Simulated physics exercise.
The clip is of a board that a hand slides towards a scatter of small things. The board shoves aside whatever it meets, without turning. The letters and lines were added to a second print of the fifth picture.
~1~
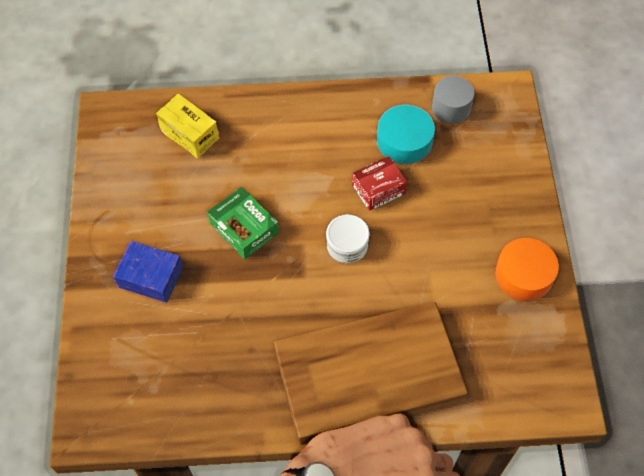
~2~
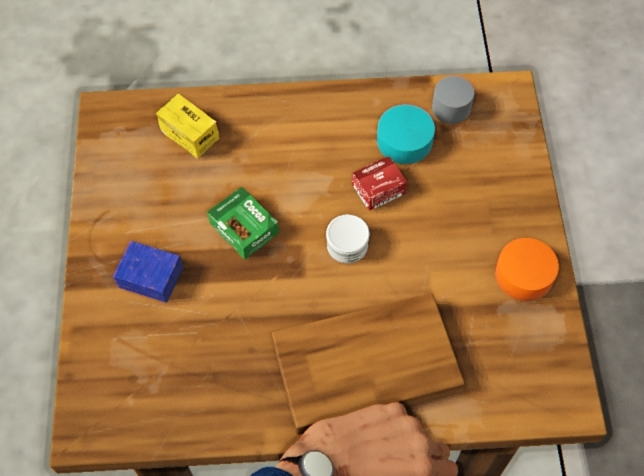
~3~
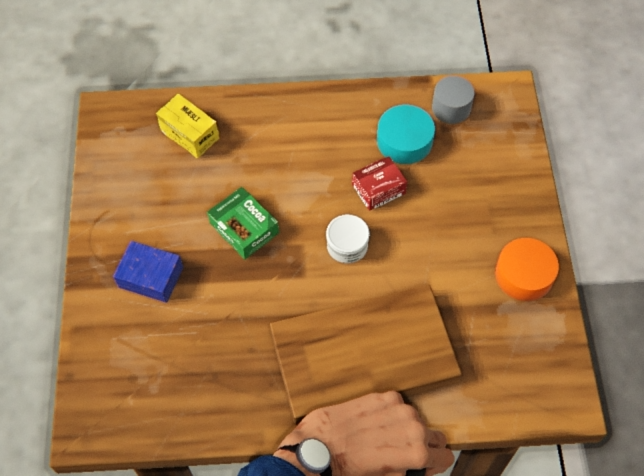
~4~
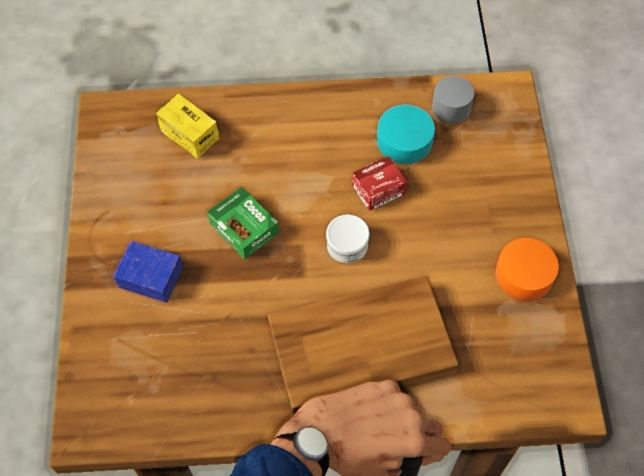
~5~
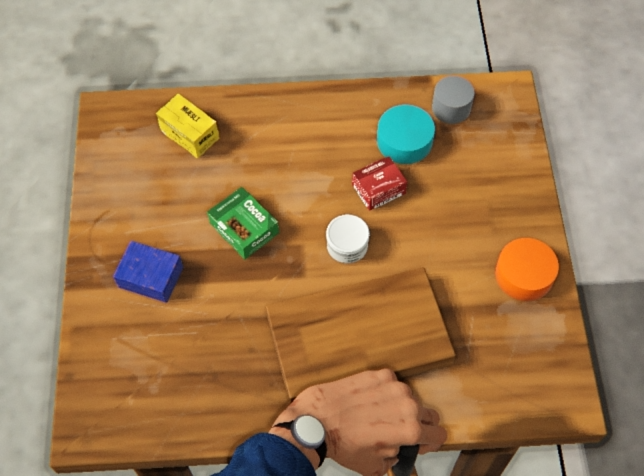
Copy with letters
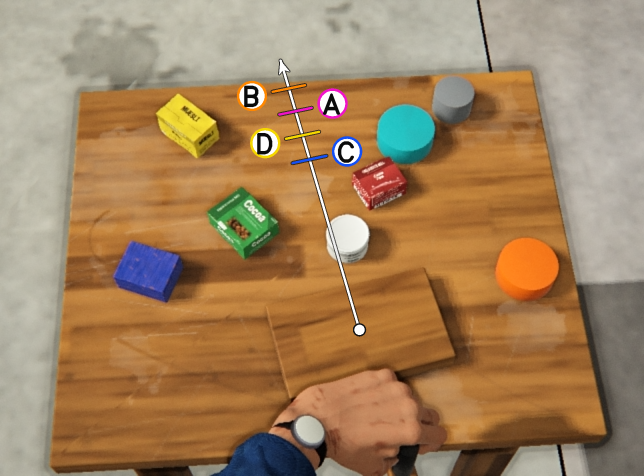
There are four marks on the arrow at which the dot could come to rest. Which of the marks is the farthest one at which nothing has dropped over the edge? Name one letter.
It should halt at D.
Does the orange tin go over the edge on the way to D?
By then, no.
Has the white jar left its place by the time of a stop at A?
Yes.
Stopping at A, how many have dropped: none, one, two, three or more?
In all, two.
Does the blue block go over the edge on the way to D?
No.
On the copy, A at (296, 111); B at (289, 88); C at (310, 159); D at (303, 135); the arrow from (360, 330) to (280, 61); the white dot at (360, 330).
On D. First, board (337, 260); white jar (335, 197); green packet (238, 212).
Then, board (317, 191); yellow box (179, 116); turquoise tin (408, 123).
Finally, board (303, 142); red box (343, 81); yellow box (148, 93); nothing has fallen.
By contrast, A drops the white jar and red box; B drops the white jar and red box; C is safe but short.
